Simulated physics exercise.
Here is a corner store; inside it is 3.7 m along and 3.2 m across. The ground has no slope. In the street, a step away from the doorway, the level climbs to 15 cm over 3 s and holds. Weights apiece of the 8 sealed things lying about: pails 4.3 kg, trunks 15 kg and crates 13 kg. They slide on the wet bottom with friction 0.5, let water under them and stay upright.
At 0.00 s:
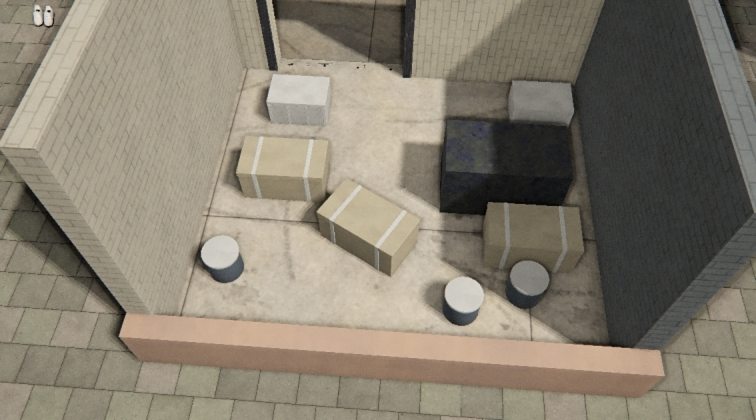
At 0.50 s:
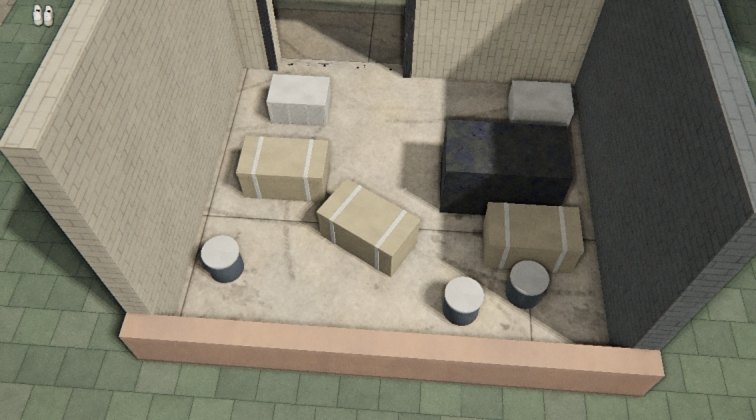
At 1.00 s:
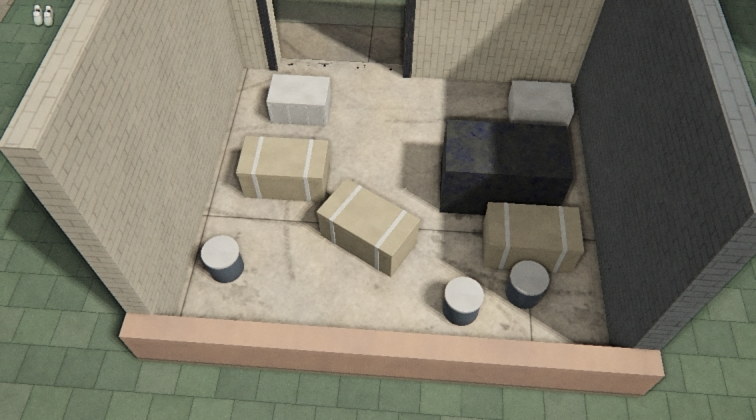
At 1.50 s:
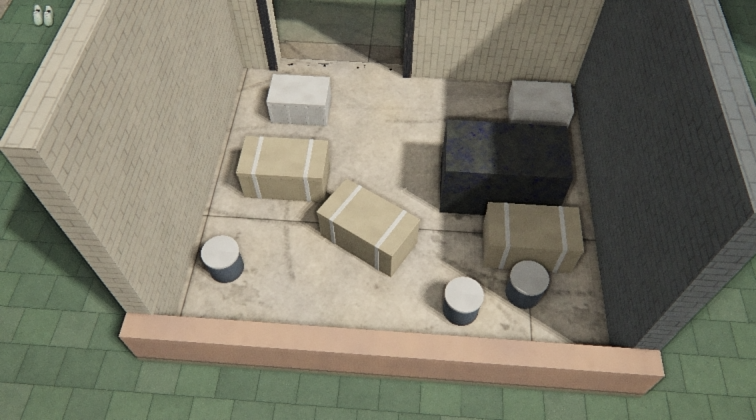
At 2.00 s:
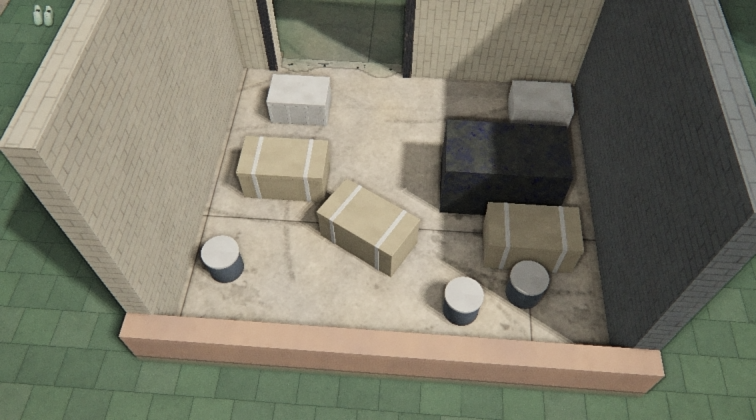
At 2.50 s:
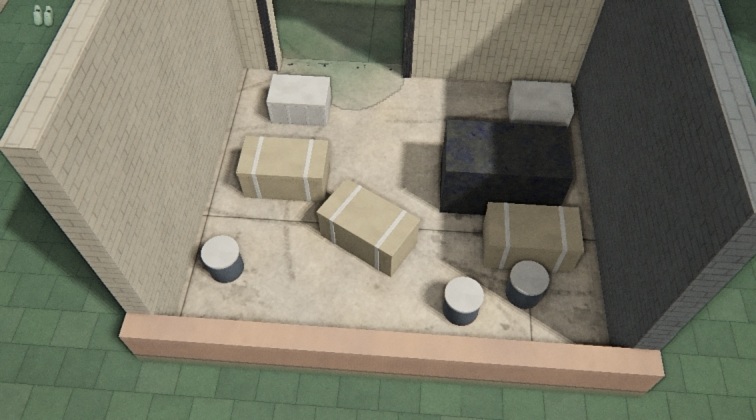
A high, fixed view looks down into a roofless, pale-floored room with brick walls, a low pinkish wall in front and a doorway at the back. A large black block sits at right among tan banded boxes, pale grey boxes stand toward the back, and three white-topped drums stand near the front. Greenish water covers the paving outside, then spreads through the doorway onto the floor, while the objects stay still.
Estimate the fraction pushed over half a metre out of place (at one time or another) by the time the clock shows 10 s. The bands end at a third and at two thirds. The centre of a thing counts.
That comes to between one and two thirds.
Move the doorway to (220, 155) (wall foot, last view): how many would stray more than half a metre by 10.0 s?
In that case 3 of them.
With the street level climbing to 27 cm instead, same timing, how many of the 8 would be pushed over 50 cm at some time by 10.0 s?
In that case 6 of them.
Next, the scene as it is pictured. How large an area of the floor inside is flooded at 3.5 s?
Roughly 2.0 m2.
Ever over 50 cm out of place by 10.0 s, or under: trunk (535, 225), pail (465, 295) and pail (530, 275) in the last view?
In turn: Less, over, under.
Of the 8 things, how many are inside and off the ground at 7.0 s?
5 of them.
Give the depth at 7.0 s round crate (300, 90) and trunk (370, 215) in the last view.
About 8 and 9 cm.
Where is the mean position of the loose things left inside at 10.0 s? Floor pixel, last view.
Around (437, 248).
After 3.5 s 0 of 8 are over 50 cm from their spots; 0 afloat.
After 4.5 s 1 of 8 are over 50 cm from their spots; 0 afloat.
After 7.0 s 5 of 8 are over 50 cm from their spots; 5 afloat.
After 10.0 s 4 of 8 are over 50 cm from their spots, and 5 have been at some point; 7 afloat.
